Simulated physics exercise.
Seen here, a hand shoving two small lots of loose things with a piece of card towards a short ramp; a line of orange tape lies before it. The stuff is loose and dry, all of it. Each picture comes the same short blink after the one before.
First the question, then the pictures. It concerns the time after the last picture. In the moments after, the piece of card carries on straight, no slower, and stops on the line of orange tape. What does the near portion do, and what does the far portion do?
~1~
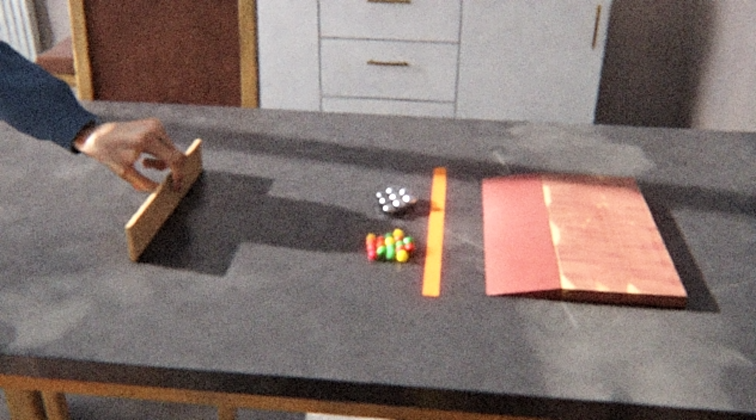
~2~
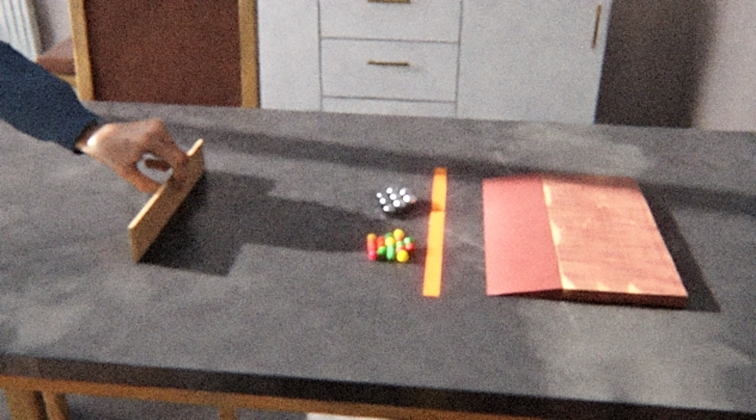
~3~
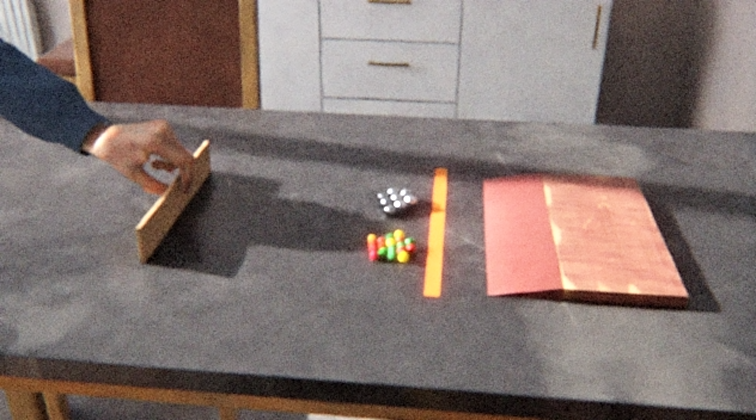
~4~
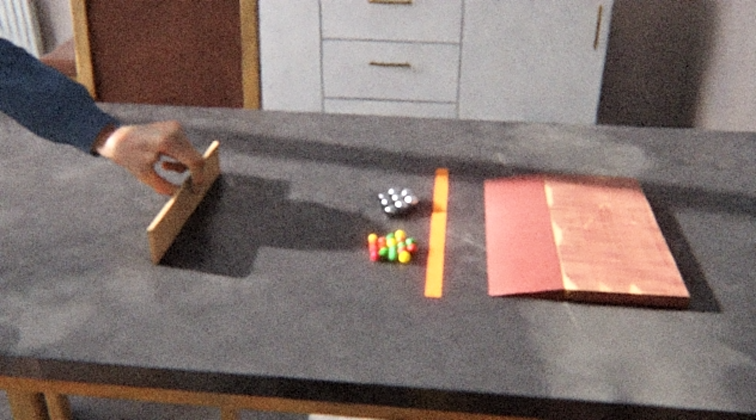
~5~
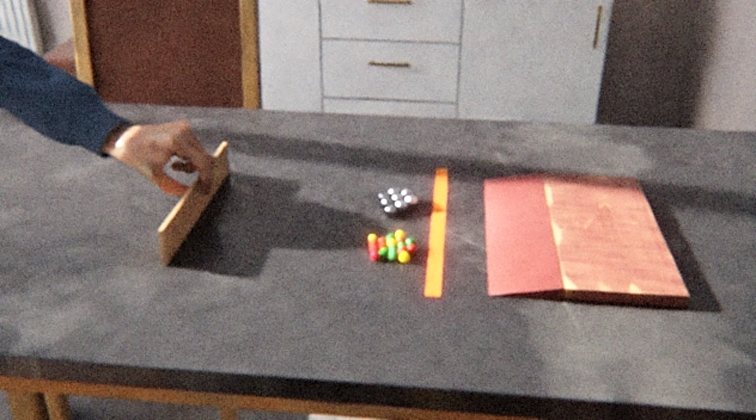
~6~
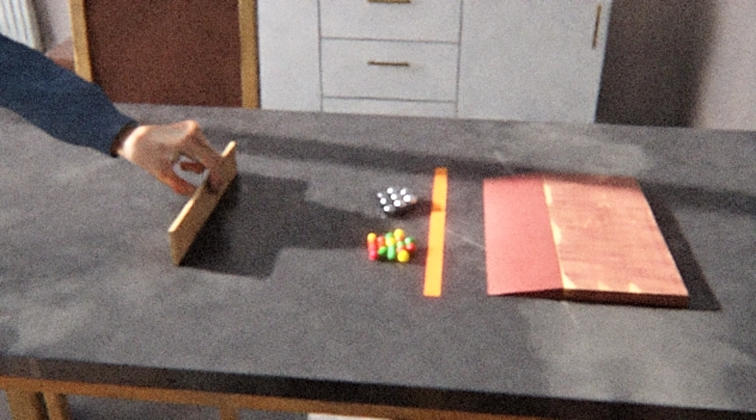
Result: Near portion doesn't clear the top; far portion doesn't clear the top.
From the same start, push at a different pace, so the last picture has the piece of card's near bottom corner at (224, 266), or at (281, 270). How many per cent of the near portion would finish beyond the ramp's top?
In the first case 10 per cent, in the second 90 per cent.
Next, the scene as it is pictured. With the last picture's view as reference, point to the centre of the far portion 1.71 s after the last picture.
Its centre lies close to (494, 208) in the last picture.
Then, 0.71 s after the last picture, piece of card still moving, near (328, 188); near portion all short of the ramp; far portion all short of the ramp.
Then, 1.43 s after the last picture, piece of card stopped at the orange tape; near portion all short of the ramp; far portion all short of the ramp.
Then, 1.71 s after the last picture, piece of card stopped at the orange tape; near portion about half on the ramp, about half short of the ramp; far portion most on the ramp, a small part short of the ramp.
By the end, piece of card stopped at the orange tape; near portion none past the top, a small part on the ramp, nearly all short of the ramp; far portion none past the top, all short of the ramp.
